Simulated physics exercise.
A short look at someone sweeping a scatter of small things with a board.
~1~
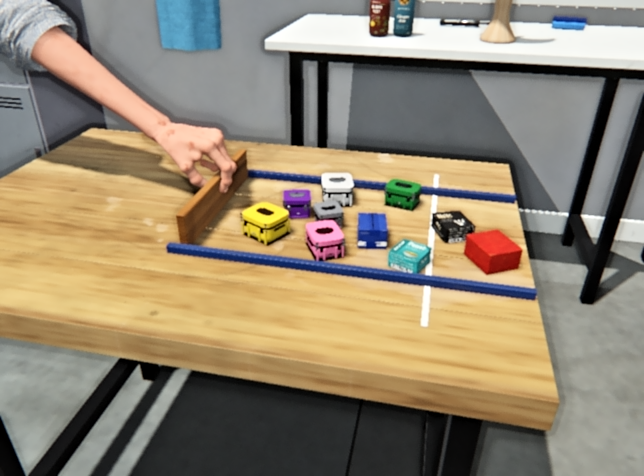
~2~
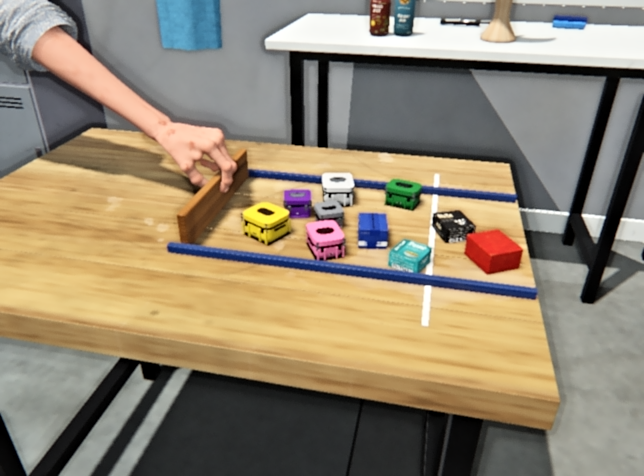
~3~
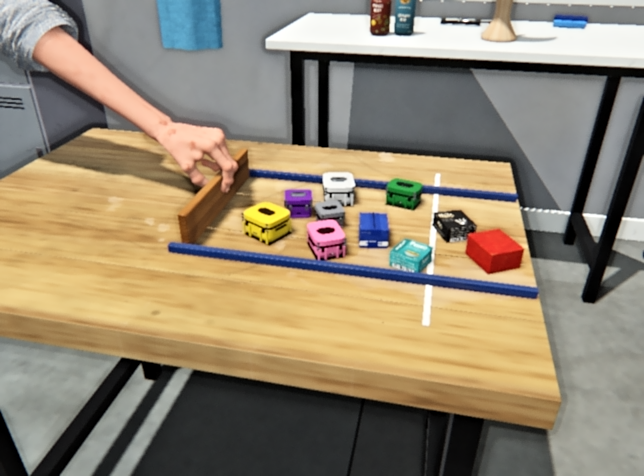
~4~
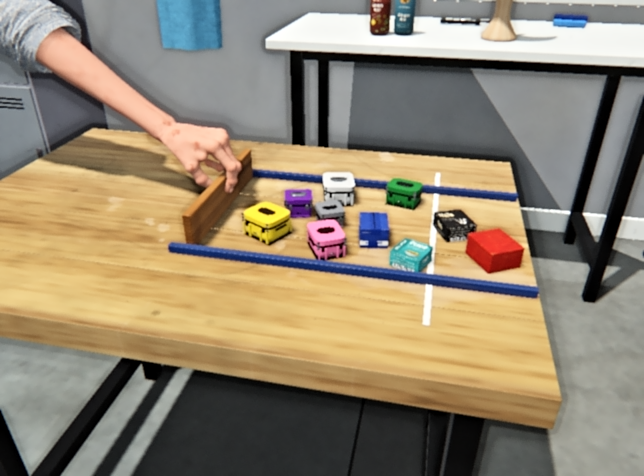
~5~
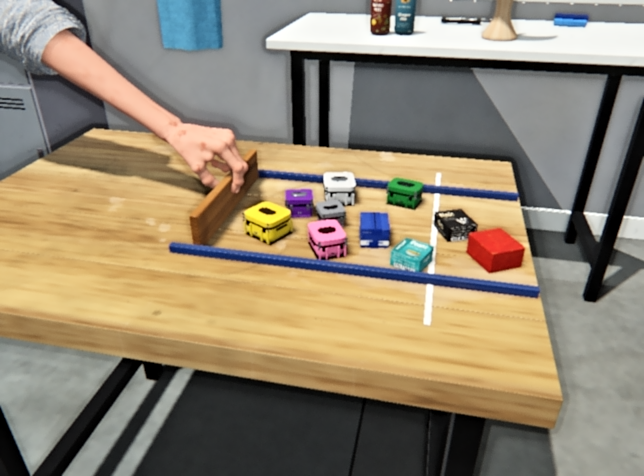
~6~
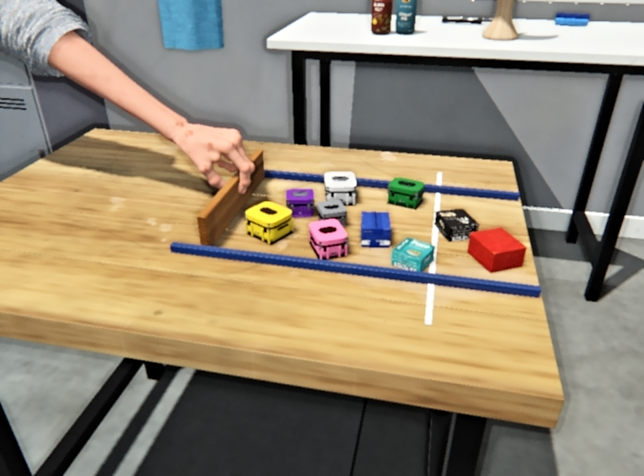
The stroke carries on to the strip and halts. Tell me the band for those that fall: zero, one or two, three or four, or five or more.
Outcome: The number that fall off is zero.
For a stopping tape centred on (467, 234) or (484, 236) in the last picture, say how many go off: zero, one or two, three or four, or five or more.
The falls would be one to two; five or more.
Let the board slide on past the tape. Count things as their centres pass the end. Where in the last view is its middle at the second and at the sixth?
First at (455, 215), next at (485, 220).
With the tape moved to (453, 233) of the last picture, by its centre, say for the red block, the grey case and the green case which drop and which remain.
The red block falls; the grey case does not fall; the green case holds on.
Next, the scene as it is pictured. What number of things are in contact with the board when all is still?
4 of them.
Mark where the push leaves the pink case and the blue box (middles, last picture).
First (454, 264), then (490, 243).
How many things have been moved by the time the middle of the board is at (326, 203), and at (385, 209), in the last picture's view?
By then 6, and 9.
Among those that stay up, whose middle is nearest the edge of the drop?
That is the red block.
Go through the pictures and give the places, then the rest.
The first frame shows red block (492, 252); black box (452, 227); turquoise box (410, 257); board (217, 193); tape (432, 233).
The second frame shows black box (453, 226); yellow case (267, 223).
The third frame shows turquoise box (411, 256); pink case (326, 240).
The fourth frame shows red block (494, 250); white case (338, 189).
The fifth frame shows black box (455, 225); blue box (374, 230).
The sixth frame shows red block (496, 249); black box (456, 224); turquoise box (413, 255); board (235, 194); tape (435, 231).
A little later, none off yet; red block at rest near (496, 249); black box at rest near (456, 224); turquoise box at rest near (413, 255).
Next, none off yet; red block at rest near (496, 249); black box at rest near (456, 224); turquoise box shifted a little near (427, 260).
When it is over, the number that fall off is zero.
